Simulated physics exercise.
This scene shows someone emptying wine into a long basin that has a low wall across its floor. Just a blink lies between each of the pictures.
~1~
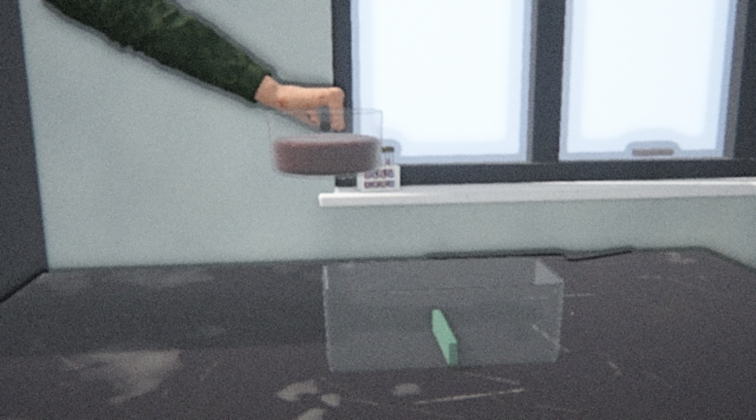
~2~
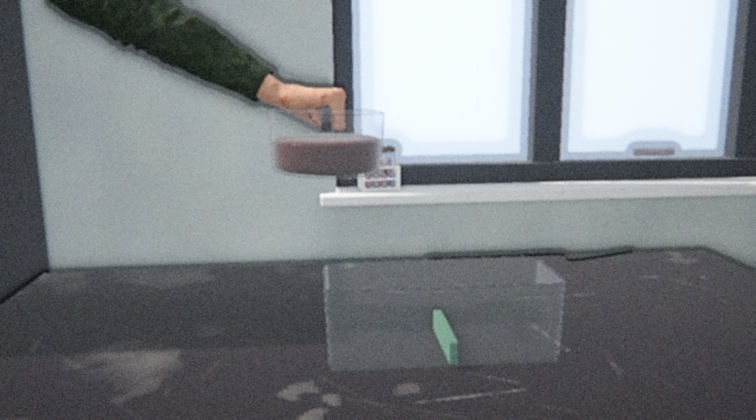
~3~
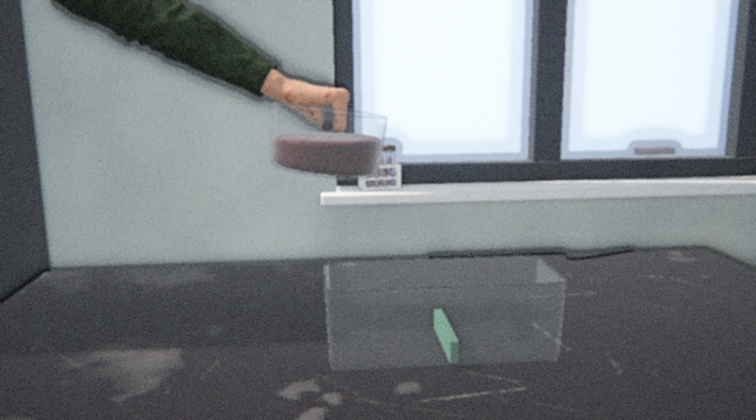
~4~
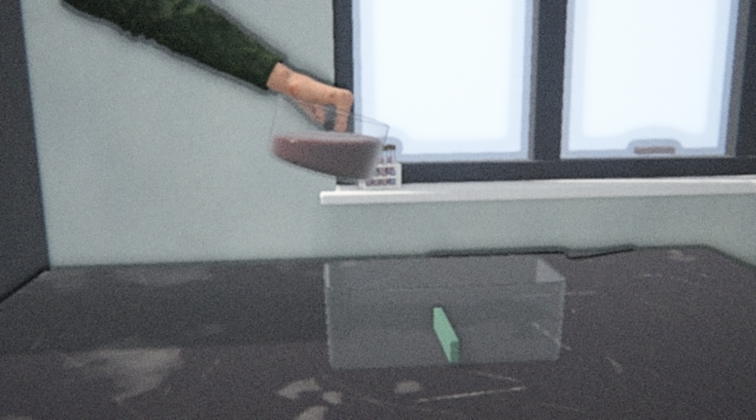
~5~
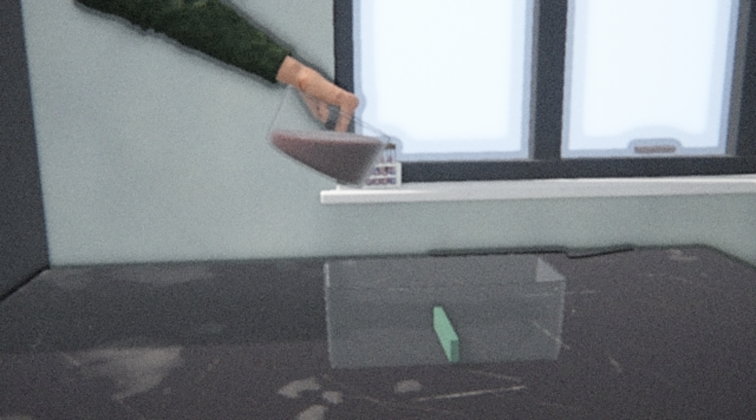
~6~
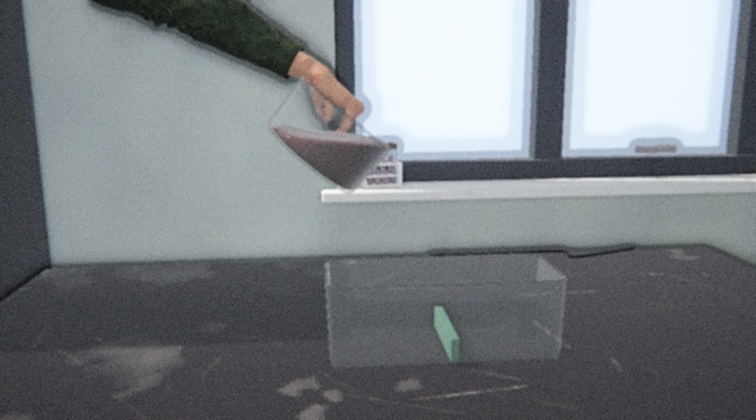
A hand in a dark green sleeve held a clear container of dull reddish wine above a long see-through basin with a low green wall inside, then tilted it steadily down to the right.
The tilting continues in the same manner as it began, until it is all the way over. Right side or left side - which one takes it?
The left side takes it.
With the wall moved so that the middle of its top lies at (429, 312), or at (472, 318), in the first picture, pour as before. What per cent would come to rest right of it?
Around 30 per cent for the first, around 10 per cent for the second.
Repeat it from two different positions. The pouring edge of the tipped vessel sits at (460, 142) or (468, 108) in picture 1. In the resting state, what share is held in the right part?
Near 75 per cent for the first start, near 75 per cent for the second.
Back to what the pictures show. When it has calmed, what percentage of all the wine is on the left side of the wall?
Close to 80 in a hundred.
A moment on, the tilt is 93° and 33 per cent is still to pour, 12 is left of the wall and 0 right of it.
Next, the tilt is 96° and 13 per cent is still to pour, 67 is left of the wall and 7 right of it.
Then the tilt is 96° and 4 per cent is still to pour, 75 is left of the wall and 11 right of it.
Later the tilt is 96° and 1 per cent is still to pour, 81 is left of the wall and 14 right of it.
At rest 82 per cent lies left of the wall, 14 right of it and 3 outside.
